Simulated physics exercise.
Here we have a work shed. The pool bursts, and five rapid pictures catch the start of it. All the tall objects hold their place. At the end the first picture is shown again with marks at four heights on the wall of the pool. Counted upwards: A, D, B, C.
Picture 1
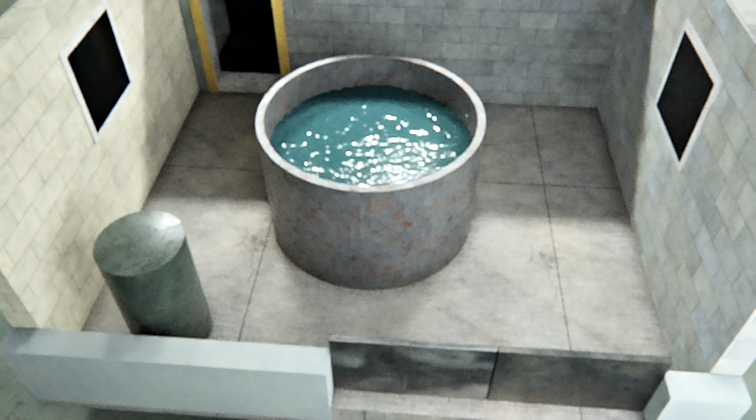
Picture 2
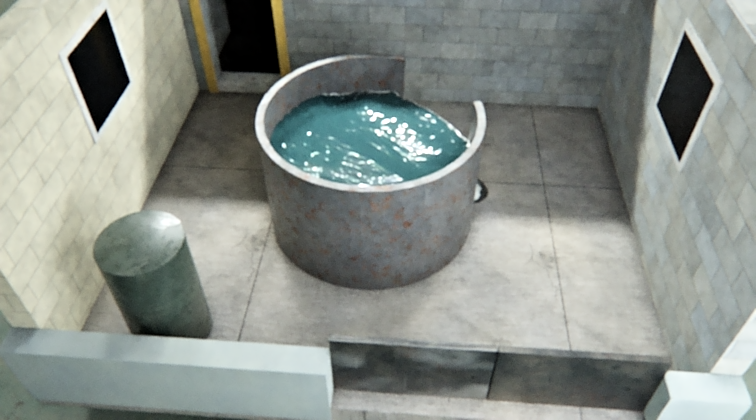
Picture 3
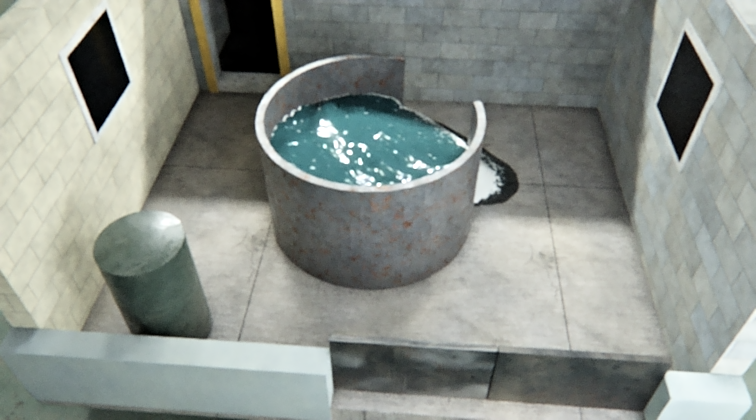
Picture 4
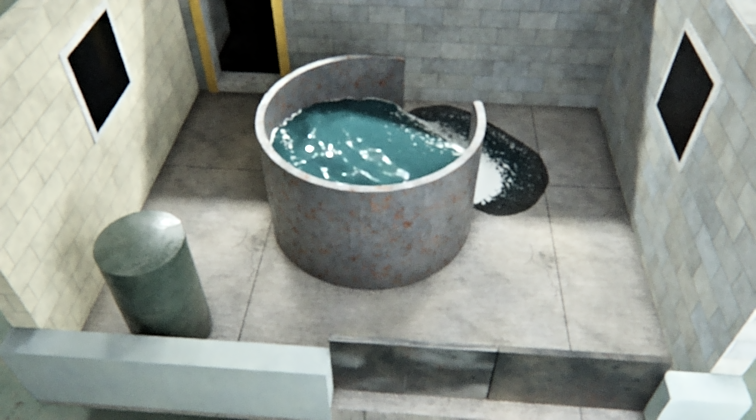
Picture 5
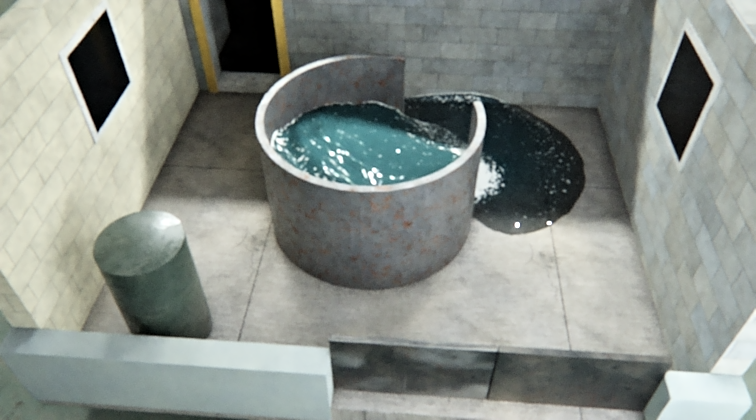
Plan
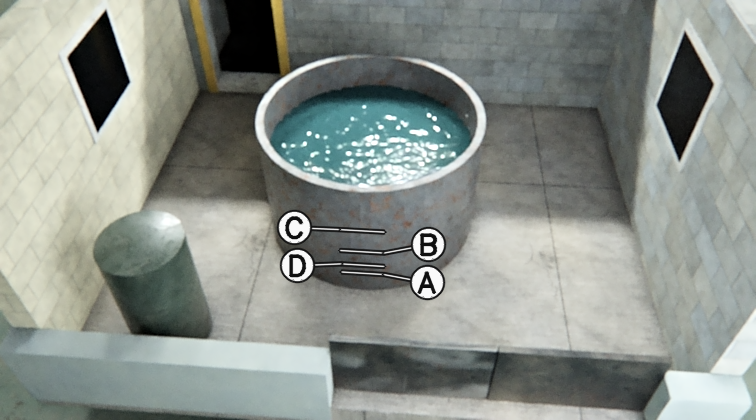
The clip shows a round, rust-flecked tank of blue-green water in a brick-walled work area; a section of its back right wall disappears, and water pours out through the gap, spreading in a widening dark pool across the floor.
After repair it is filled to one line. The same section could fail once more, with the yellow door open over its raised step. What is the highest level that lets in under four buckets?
Mark C.
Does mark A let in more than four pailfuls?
No.
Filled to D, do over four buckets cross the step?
No, not at all.
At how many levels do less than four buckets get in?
All of them.
On the marked copy, A at (362, 273); B at (362, 251); C at (361, 230); D at (362, 265); from the bottom up A, D, B, C.
Choosing A, nothing gets over.
Choosing B, nothing gets over.
Choosing C, a splash gets over, under a bucket.
Choosing D, nothing gets over.
